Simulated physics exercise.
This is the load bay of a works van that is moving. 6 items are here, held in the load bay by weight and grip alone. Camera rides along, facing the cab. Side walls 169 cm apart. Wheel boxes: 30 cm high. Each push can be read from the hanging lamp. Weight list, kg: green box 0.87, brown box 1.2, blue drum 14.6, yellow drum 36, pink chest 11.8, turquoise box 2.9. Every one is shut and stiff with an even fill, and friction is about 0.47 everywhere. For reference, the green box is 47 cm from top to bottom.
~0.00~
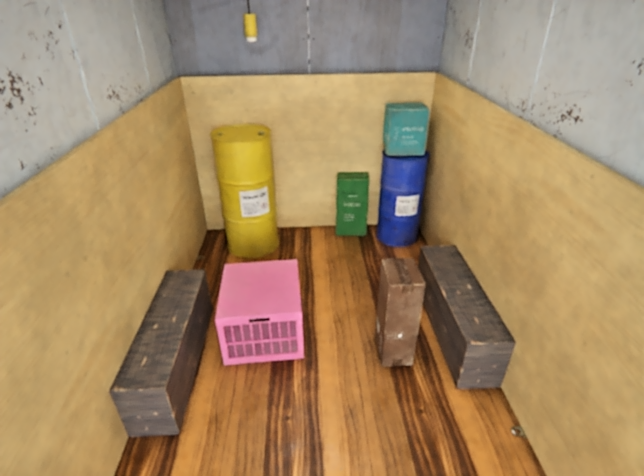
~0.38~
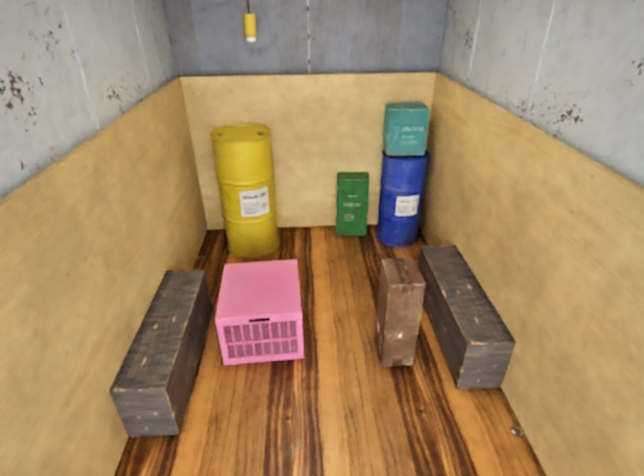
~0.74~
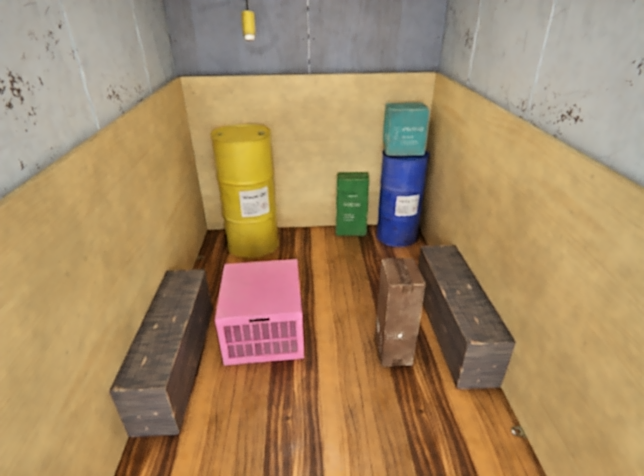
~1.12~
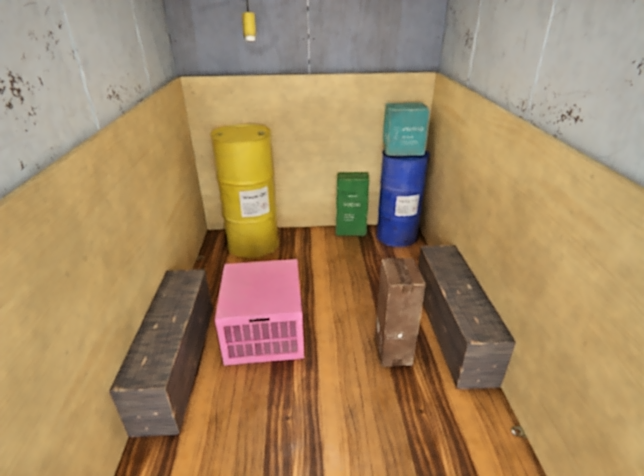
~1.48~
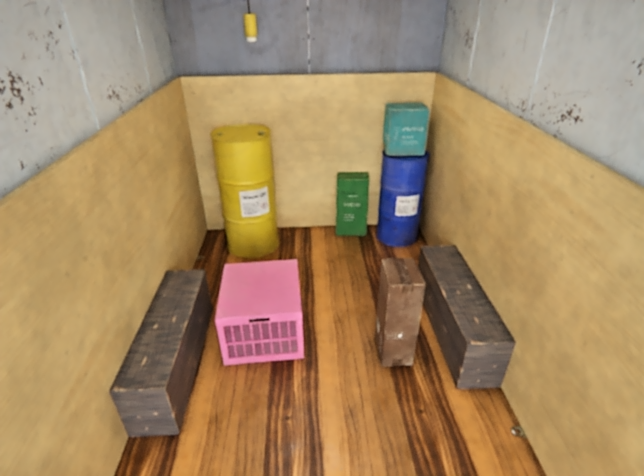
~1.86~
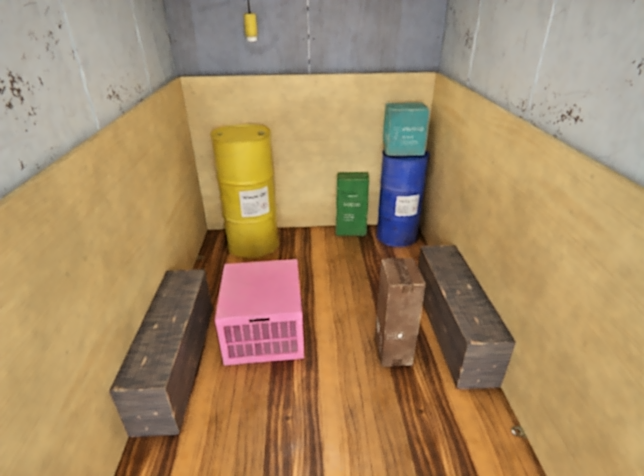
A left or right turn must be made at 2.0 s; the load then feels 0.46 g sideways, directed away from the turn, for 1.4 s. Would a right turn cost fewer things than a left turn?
No, the left turn is better.
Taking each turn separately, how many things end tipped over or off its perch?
Results - left: 0, right: 4.
Turning left. At 2.56 s, force 0.46 g right; brown box 19° off upright near (415, 311); turquoise box 4° off upright; blue drum 4° off upright.
After 3.46 s, steady run; brown box 30° off upright near (426, 312); turquoise box moved 3 cm.
In the end (4.3 s), all 6 under 15 cm from the start. In the last view, green box near (352, 205), brown box near (426, 312).
Turning right instead, green box, brown box, blue drum and turquoise box tipped over or off its perch, 4 of 6 in all.
